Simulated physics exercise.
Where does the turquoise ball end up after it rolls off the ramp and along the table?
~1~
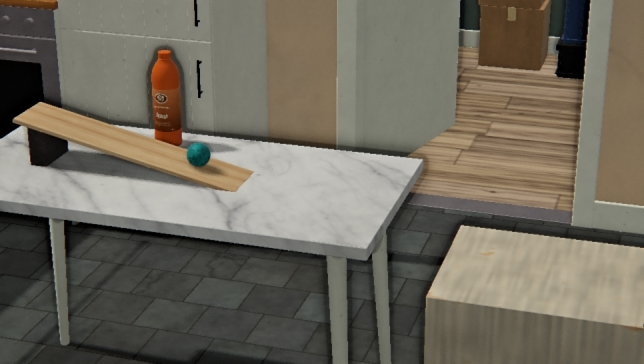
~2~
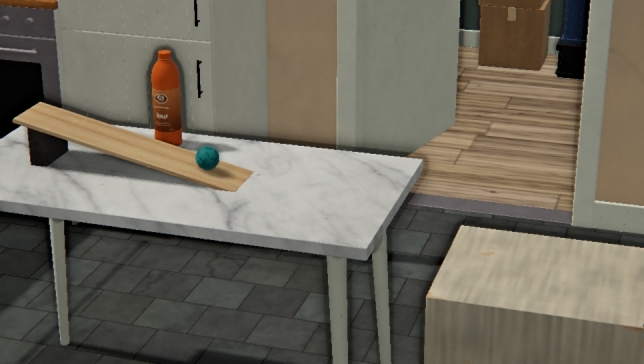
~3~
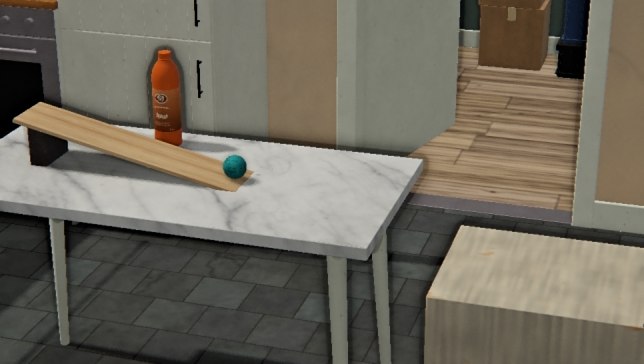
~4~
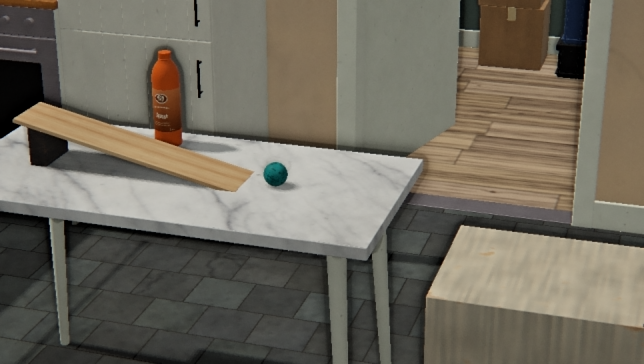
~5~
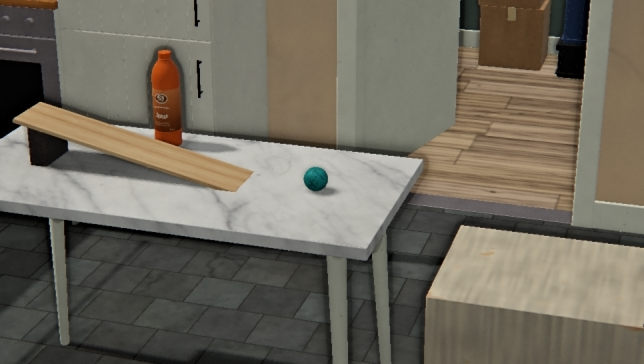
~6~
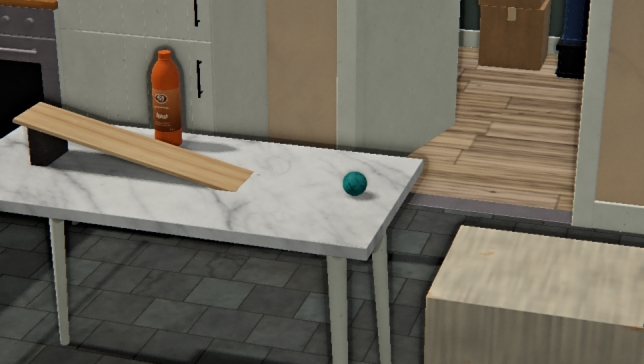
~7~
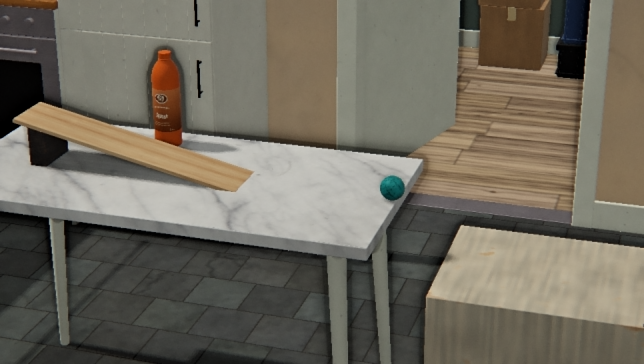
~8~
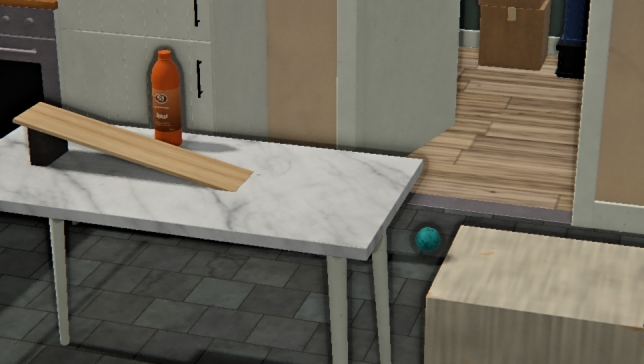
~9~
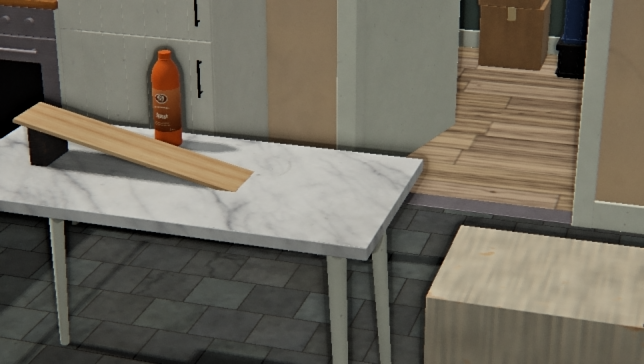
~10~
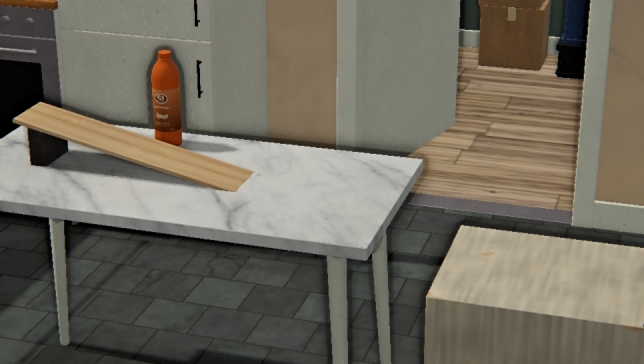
It falls into the gap between the table and the pale block and drops out of sight, without getting across.
In a kitchen, a turquoise ball rolls down a wooden ramp on a marble-topped table, passes an orange bottle and continues right across the surface. It drops off the edge into the gap before a pale block and goes out of sight, while the bottle stays standing.
